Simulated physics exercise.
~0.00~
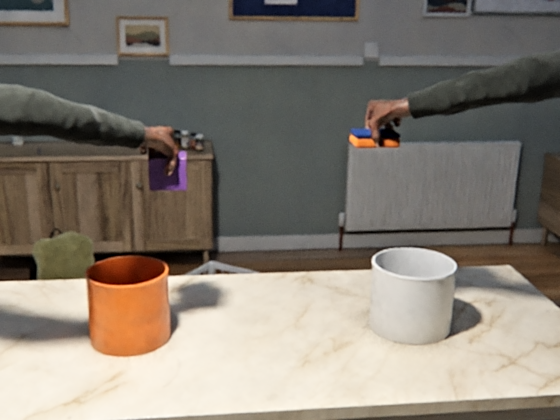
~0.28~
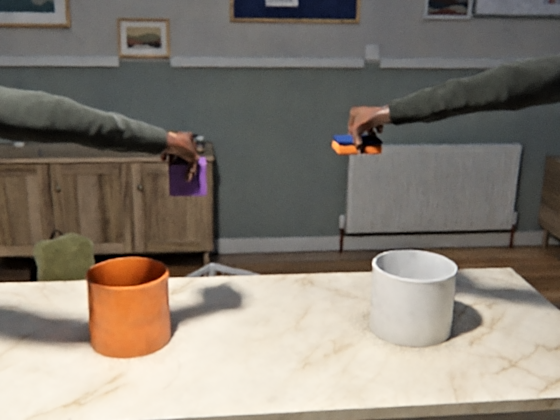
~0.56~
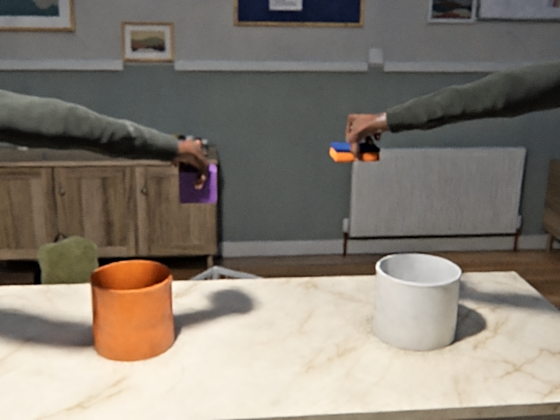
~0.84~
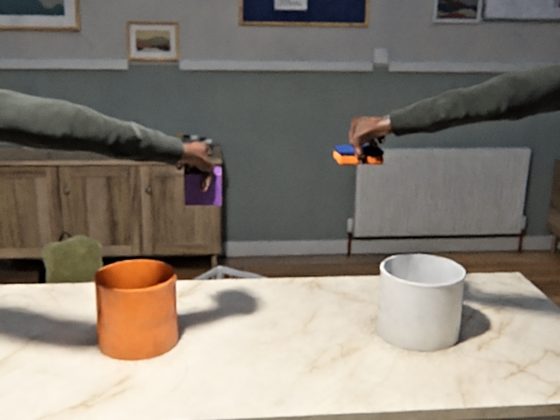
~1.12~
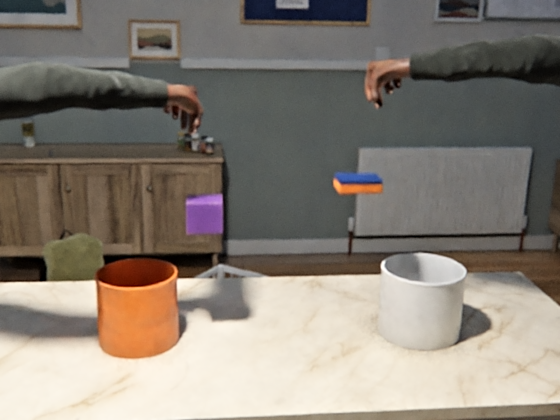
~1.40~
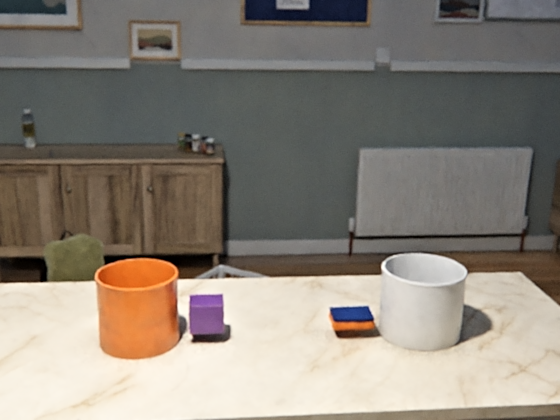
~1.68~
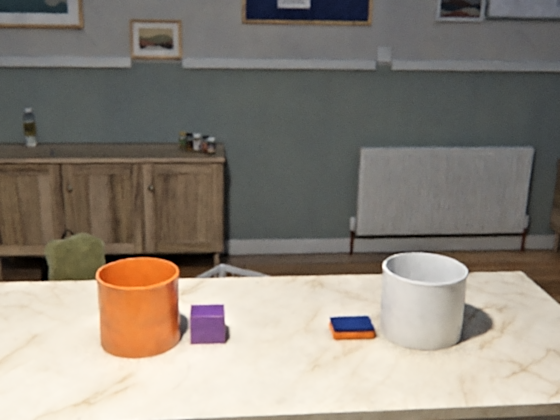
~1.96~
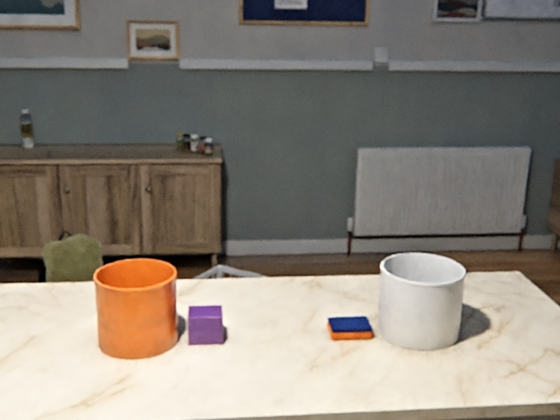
Two hands drop a purple block and an orange-and-blue sponge, which land beside the pots.
